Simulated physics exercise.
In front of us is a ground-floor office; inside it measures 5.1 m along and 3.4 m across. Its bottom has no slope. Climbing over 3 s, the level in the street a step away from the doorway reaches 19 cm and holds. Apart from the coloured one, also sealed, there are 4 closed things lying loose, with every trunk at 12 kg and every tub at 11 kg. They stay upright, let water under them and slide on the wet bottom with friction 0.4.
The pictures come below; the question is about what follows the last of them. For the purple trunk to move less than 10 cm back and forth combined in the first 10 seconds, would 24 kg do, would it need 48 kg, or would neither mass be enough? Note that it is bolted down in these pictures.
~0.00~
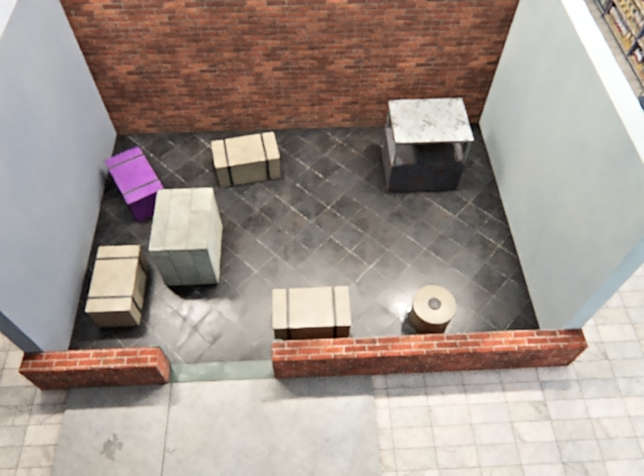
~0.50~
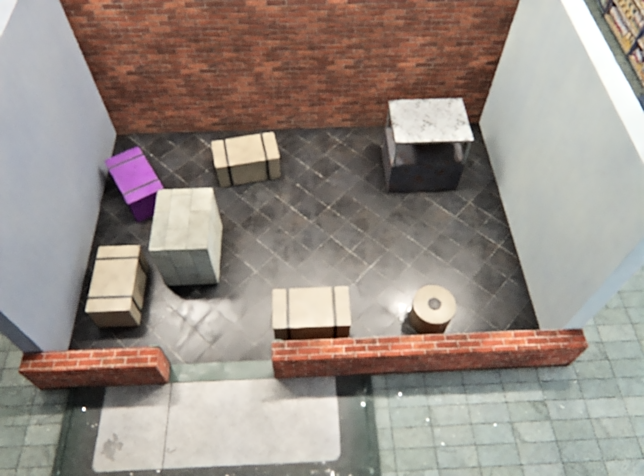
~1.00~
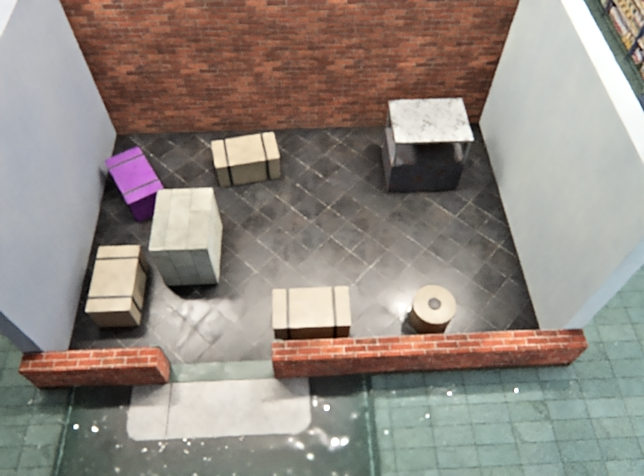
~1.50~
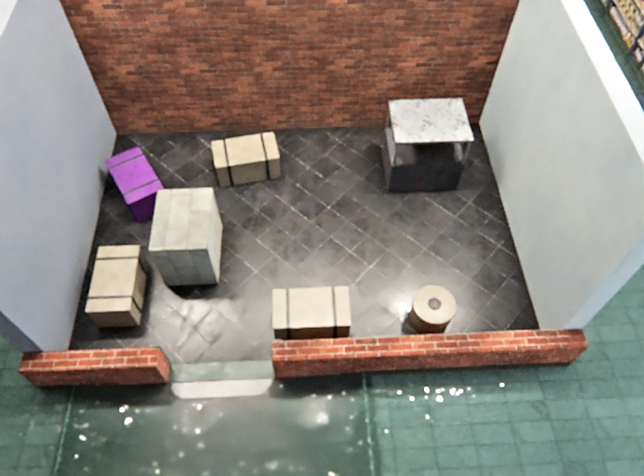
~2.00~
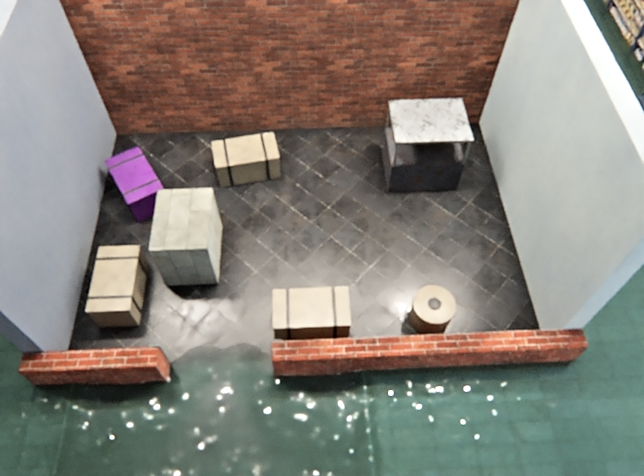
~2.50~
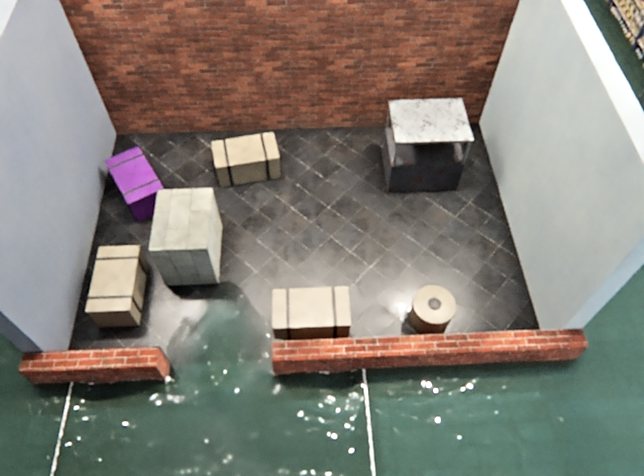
Prediction: Only the greater amount steadies it.
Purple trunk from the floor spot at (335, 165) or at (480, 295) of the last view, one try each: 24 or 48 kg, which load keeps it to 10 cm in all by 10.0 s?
In that order: It takes the larger; the smaller is enough.
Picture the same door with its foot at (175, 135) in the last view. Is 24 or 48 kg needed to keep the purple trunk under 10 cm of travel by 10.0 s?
Result: Neither option suffices.
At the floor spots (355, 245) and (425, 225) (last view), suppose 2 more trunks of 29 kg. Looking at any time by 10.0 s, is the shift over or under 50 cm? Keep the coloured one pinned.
First stays inside, then stays inside.
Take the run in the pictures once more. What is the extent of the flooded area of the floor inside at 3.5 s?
Somewhere around 3.0 m2, roughly.
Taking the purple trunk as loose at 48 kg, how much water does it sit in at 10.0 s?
9 cm, roughly.
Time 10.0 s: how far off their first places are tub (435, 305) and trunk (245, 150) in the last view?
Respectively 0 and 80 centimetres.
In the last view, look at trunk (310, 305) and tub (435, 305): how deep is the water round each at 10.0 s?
Depth approx. 3 cm / 1 cm.
After 3.5 s the purple trunk would be 0 cm from its start with 24 kg and 0 cm from its start with 48 kg; 0 cm of water round it then.
After 4.5 s the purple trunk would be 0 cm from its start with 24 kg and 0 cm from its start with 48 kg; 1 cm of water round it then.
After 7.0 s the purple trunk would be 5 cm from its start with 24 kg and 0 cm from its start with 48 kg; 5 cm of water round it then.
After 10.0 s the purple trunk would be 64 cm from its start with 24 kg and 0 cm from its start with 48 kg; 9 cm of water round it then.
